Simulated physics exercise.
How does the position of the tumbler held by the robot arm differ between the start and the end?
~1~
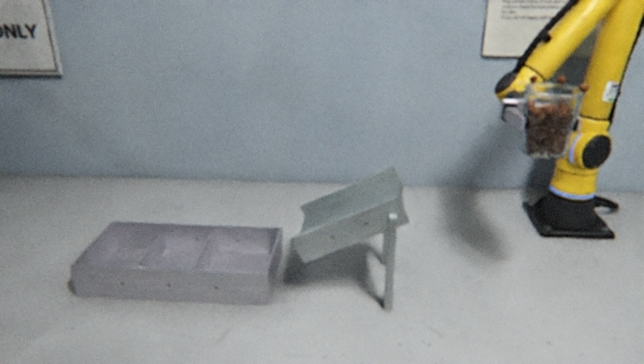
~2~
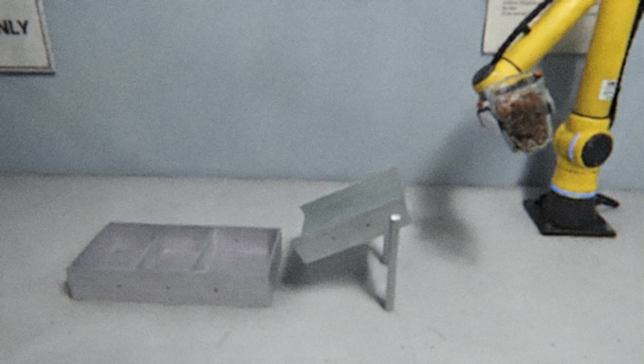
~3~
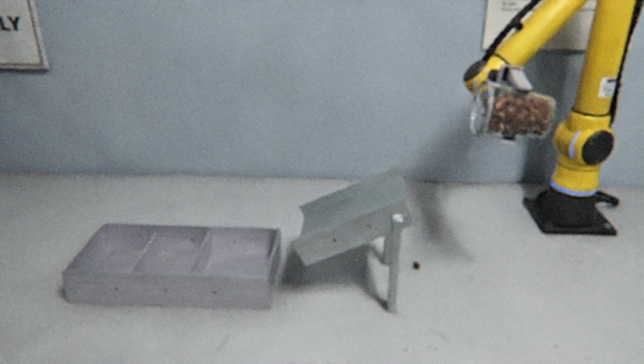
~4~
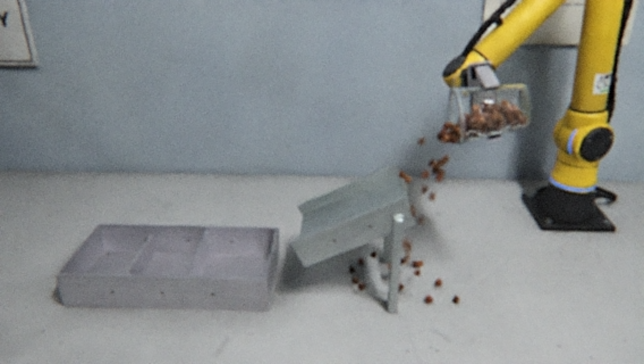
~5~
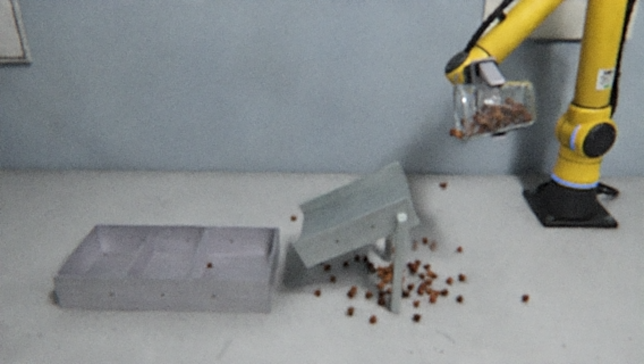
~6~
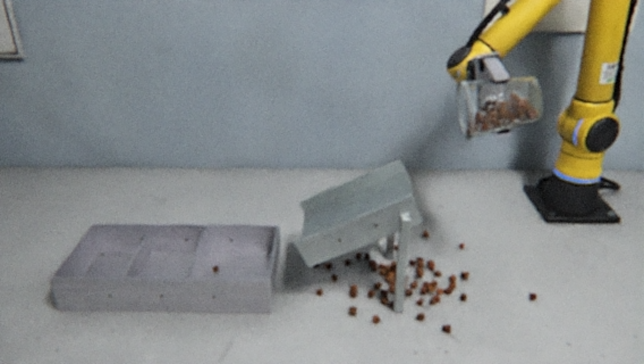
At the start the tumbler is held upright, while at the end it is tipped over on its side.
